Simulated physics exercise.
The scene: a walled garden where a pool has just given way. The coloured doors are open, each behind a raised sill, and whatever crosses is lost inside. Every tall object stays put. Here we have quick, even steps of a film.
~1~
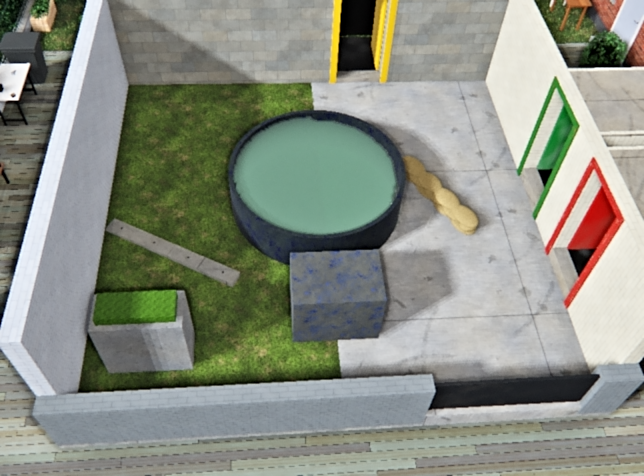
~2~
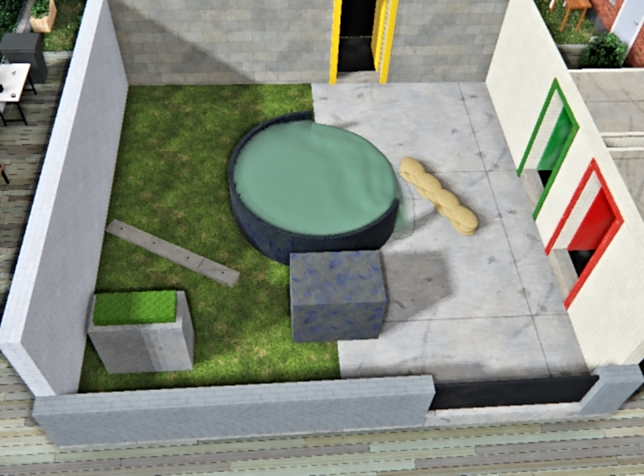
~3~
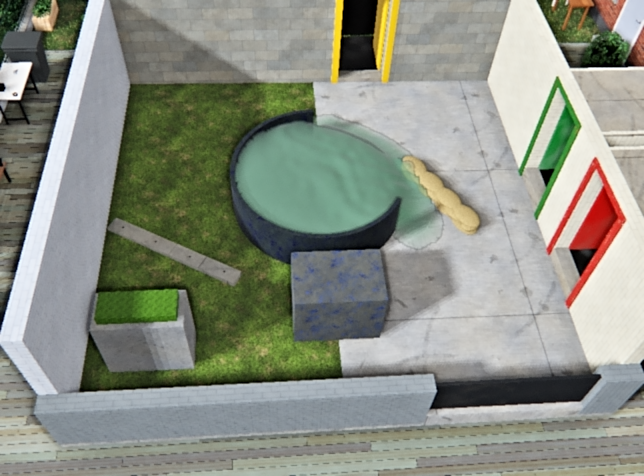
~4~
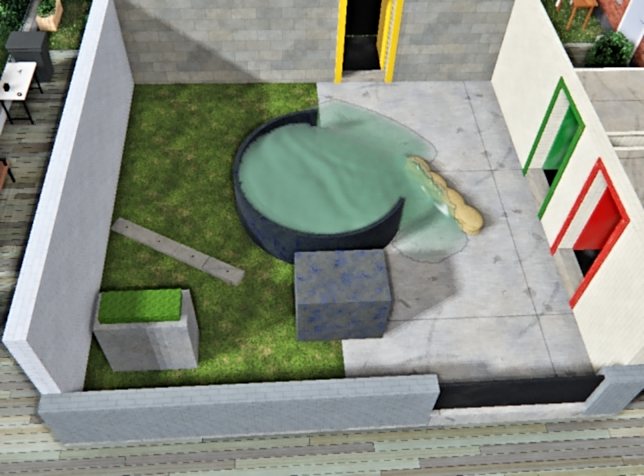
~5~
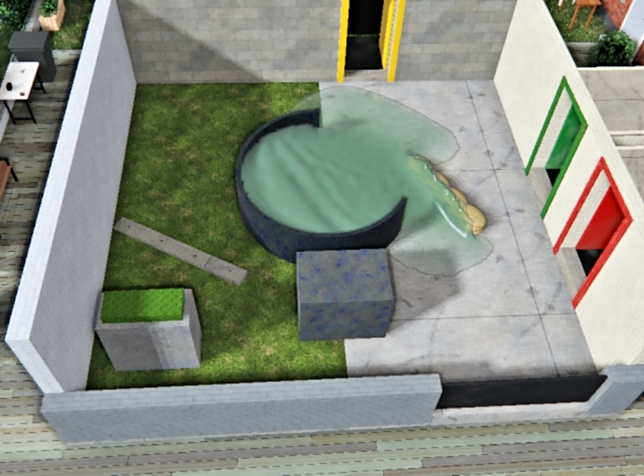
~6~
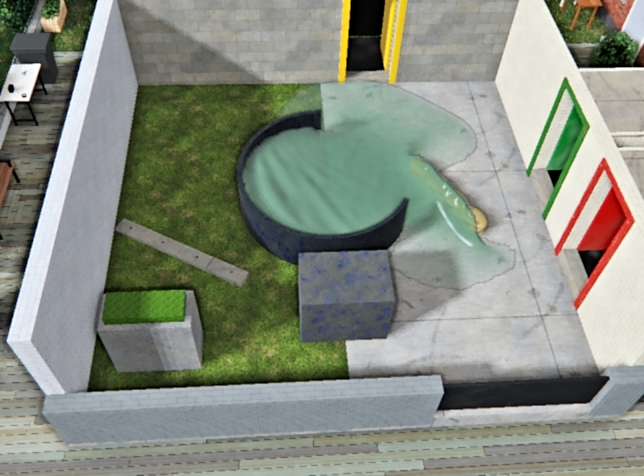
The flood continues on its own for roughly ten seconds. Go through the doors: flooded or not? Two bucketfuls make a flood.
As I see it, green door: Up to two buckets. Yellow door: Above two buckets. Red door: Up to two buckets.
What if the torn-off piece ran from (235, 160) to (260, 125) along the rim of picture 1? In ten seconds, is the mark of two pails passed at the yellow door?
In that case the yellow door stays inside the limit.
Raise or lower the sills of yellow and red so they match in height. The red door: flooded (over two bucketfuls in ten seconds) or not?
After the swap, the red door overshoots.
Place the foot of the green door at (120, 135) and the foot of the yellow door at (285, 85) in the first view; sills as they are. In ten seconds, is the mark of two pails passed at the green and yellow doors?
The green door falls short and the yellow door falls short.
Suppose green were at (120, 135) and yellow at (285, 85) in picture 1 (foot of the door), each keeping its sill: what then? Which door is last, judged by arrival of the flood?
Answer: The green one.
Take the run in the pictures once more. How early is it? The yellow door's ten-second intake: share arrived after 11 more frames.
Result: 40 % of the ten-second total.
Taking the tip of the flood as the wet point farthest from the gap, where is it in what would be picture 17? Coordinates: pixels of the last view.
I reckon the front has reached (598, 392) by then.
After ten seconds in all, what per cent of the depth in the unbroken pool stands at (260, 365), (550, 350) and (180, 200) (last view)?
My figures are about 16, 25 and 4 percent.
A moment on, water covers 40 % of the floor; the green door wet at the sill, nothing in, the yellow door over two buckets in, the red door wet at the sill, nothing in.
Next, water covers 50 % of the floor; the green door wet at the sill, nothing in, the yellow door far over two buckets in, the red door wet at the sill, nothing in.
Then, water covers 60 % of the floor; the green door wet at the sill, nothing in, the yellow door far over two buckets in, the red door wet at the sill, nothing in.
Later, water covers 70 % of the floor; the green door wet at the sill, nothing in, the yellow door far over two buckets in, the red door under two buckets in.
In the end, water covers 95 % of the floor; the green door wet at the sill, nothing in, the yellow door far over two buckets in, the red door under two buckets in.
